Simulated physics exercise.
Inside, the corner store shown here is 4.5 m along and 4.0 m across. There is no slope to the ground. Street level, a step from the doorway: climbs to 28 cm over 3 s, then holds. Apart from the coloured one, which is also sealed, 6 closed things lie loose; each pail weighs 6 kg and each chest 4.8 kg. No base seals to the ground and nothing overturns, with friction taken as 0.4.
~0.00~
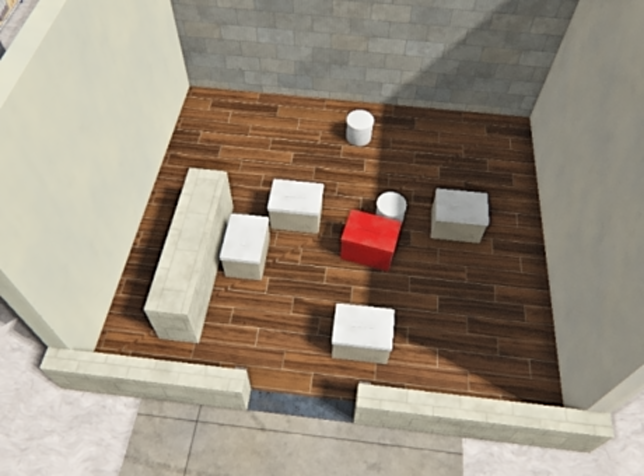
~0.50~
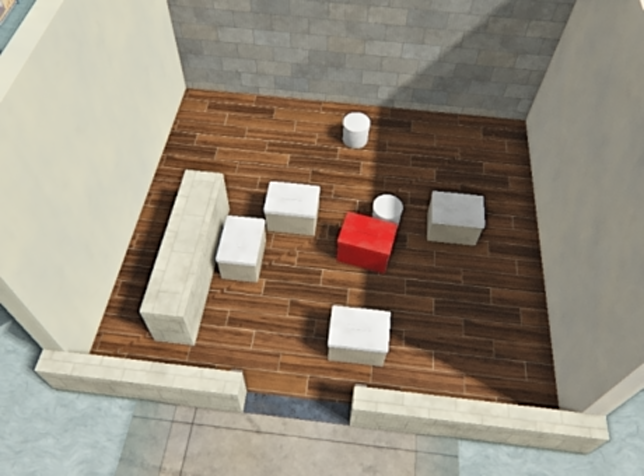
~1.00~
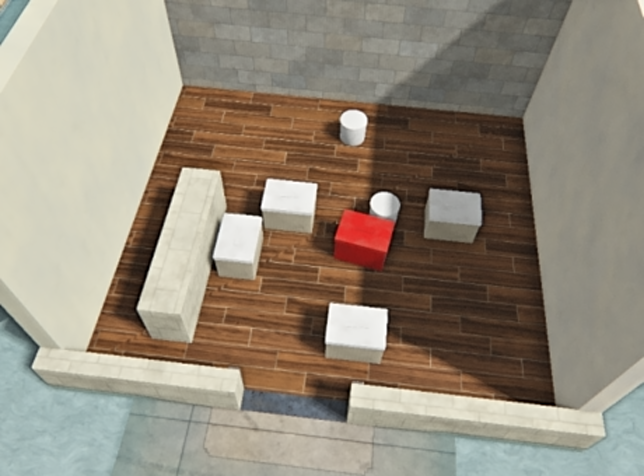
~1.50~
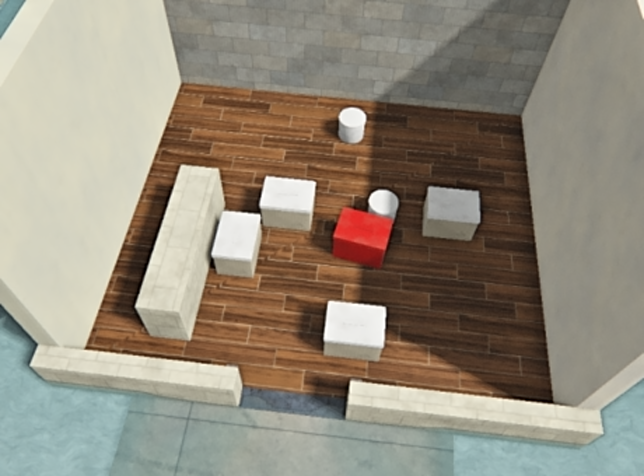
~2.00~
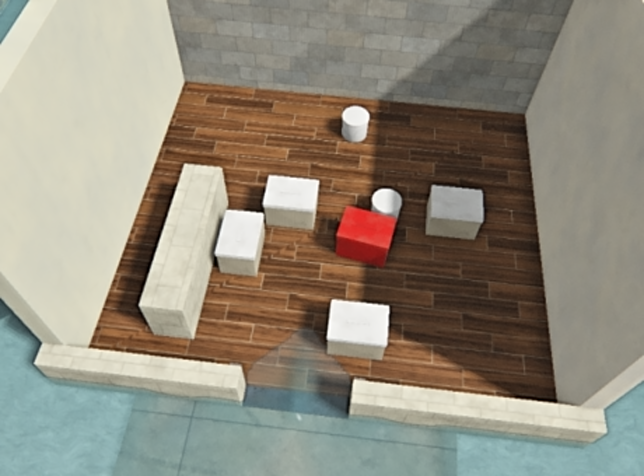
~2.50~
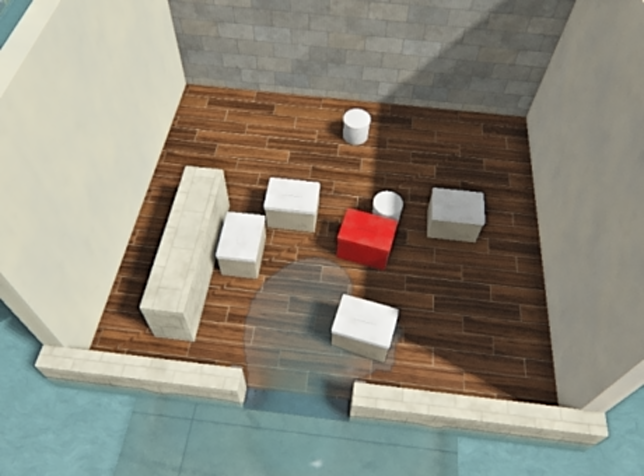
A pale-walled room with a brick back wall and dark plank floor, open at the front through a gap in a low wall, is seen from high above. A long pale block stands left, with white boxes, two white cylinders and a red box around the middle. The view shifts slightly as bluish water spreads outside, then enters through the gap, and the nearest white box turns a little.
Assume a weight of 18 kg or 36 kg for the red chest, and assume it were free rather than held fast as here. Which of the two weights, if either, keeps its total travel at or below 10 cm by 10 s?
Neither of them.
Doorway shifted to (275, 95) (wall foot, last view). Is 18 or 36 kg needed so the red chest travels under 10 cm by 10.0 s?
In that setup just the second mass works.
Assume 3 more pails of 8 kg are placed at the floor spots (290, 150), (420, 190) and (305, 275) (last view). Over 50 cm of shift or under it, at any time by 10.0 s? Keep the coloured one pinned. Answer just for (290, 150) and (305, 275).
Result, in order - exceeds it; exceeds it.
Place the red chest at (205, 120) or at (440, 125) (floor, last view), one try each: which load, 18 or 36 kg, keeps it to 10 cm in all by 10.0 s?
In order, no load succeeds and heavier load succeeds alone.
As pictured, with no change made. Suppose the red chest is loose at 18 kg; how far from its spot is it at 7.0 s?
Roughly 80 cm.
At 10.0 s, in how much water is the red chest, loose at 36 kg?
Something like 12 centimetres.
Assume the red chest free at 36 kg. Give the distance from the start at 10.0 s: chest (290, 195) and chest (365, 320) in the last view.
200 cm and 50 cm respectively.
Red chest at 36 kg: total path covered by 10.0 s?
I'd say close to 20 cm in total.
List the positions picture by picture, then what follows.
The red chest at (372, 230) rests on the ground; water covers 0.0 m2; 0 of 7 have shifted, in the first picture.
The red chest at (368, 233), on the bottom; water covers 0.0 m2; 0 of 7 have shifted, in the second picture.
The red chest at (365, 230), on the bottom; 0.0 m2 under water; 0 of 7 have shifted, in the third picture.
The red chest at (364, 228), on the bottom; 0.0 m2 under water; 0 of 7 have shifted, in the fourth picture.
The red chest at (367, 227), on the bottom; 0.4 m2 under water; 0 of 7 have shifted, in the fifth picture.
The red chest at (368, 229) rests on the ground; 1.4 m2 under water; 1 of 7 have shifted, in the sixth picture.
After 3.5 s the red chest would be 12 cm from its start with 18 kg and 0 cm from its start with 36 kg; 6 cm of water round it then.
After 4.5 s the red chest would be 56 cm from its start with 18 kg and 12 cm from its start with 36 kg; 5 cm of water round it then.
After 7.0 s the red chest would be 88 cm from its start with 18 kg and 12 cm from its start with 36 kg; 5 cm of water round it then.
After 10.0 s the red chest would be 145 cm from its start with 18 kg and 18 cm from its start with 36 kg; 12 cm of water round it then.
